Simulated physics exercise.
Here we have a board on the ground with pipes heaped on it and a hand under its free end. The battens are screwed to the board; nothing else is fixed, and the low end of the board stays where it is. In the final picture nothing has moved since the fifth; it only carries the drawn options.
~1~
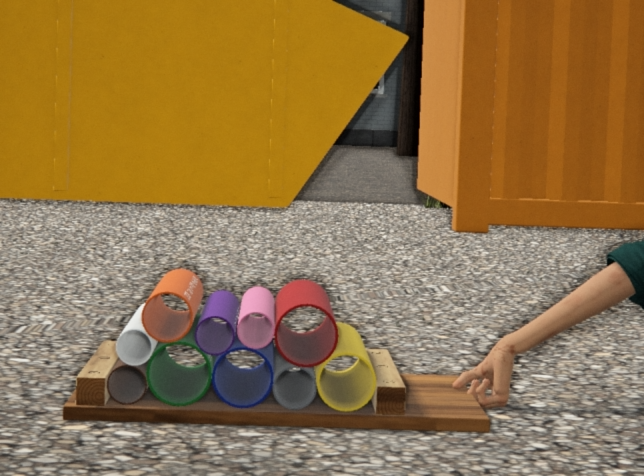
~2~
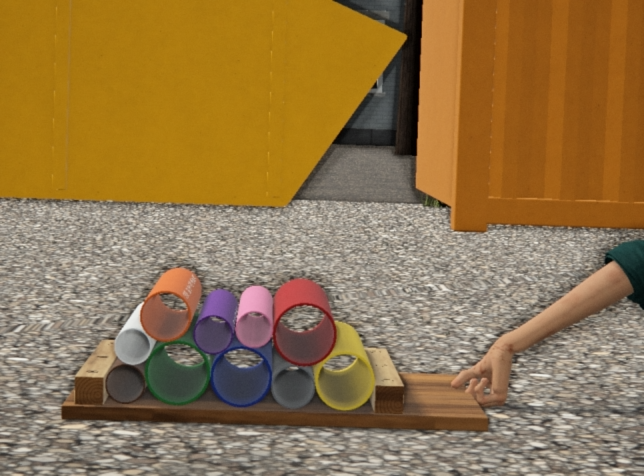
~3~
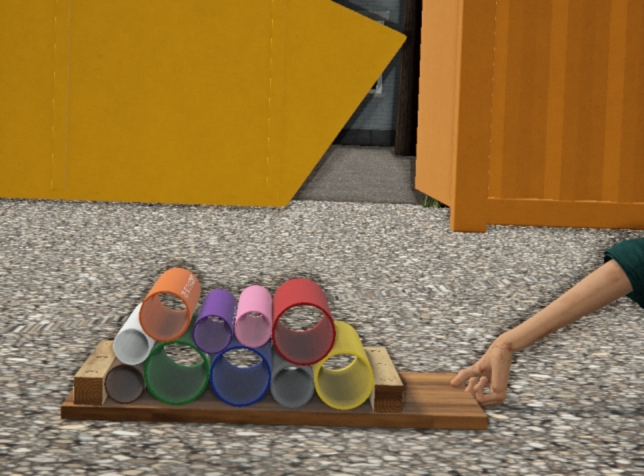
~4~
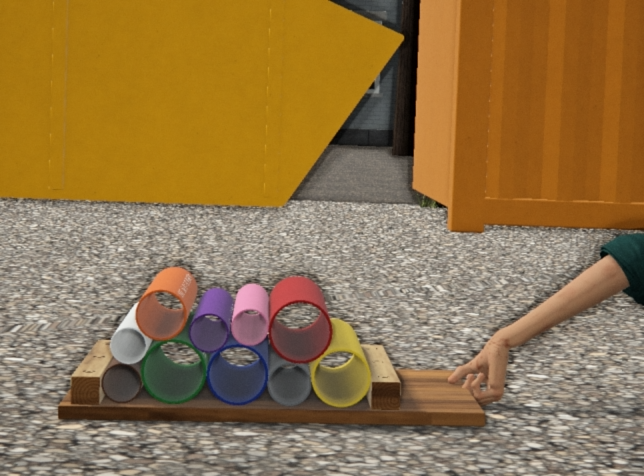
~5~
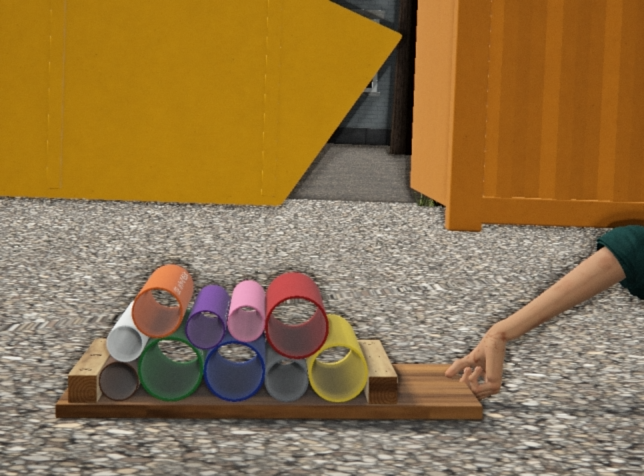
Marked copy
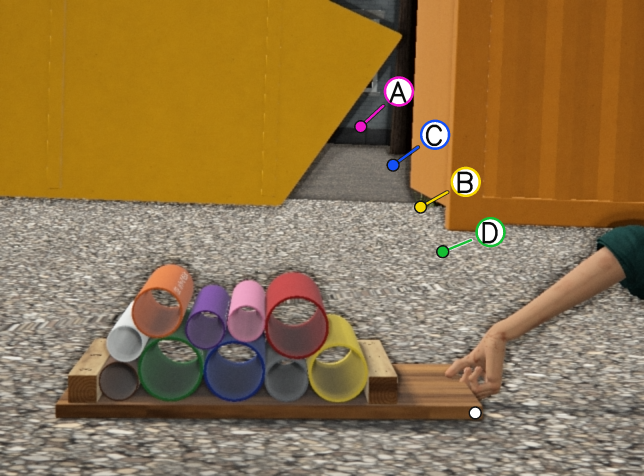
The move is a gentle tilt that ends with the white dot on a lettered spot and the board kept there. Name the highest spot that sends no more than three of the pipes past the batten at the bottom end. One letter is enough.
At most to C.
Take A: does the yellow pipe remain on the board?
The yellow pipe: Yes.
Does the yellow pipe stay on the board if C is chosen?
The yellow pipe: Yes.
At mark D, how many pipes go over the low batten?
With D, three.
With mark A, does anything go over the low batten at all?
Yes.
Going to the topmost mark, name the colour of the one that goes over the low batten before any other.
First is the white one.
On the marked copy, A at (360, 127); B at (420, 207); C at (393, 165); D at (443, 252); the white dot at (475, 413).
Following C. Soon after the start, board at 20°.
Later, board at 38°.
In the end, board at 38°, three over the low batten (white, purple, orange).
As for the rest, A five over the low batten; B three over the low batten (white, purple, orange); D three over the low batten (white, purple, orange).
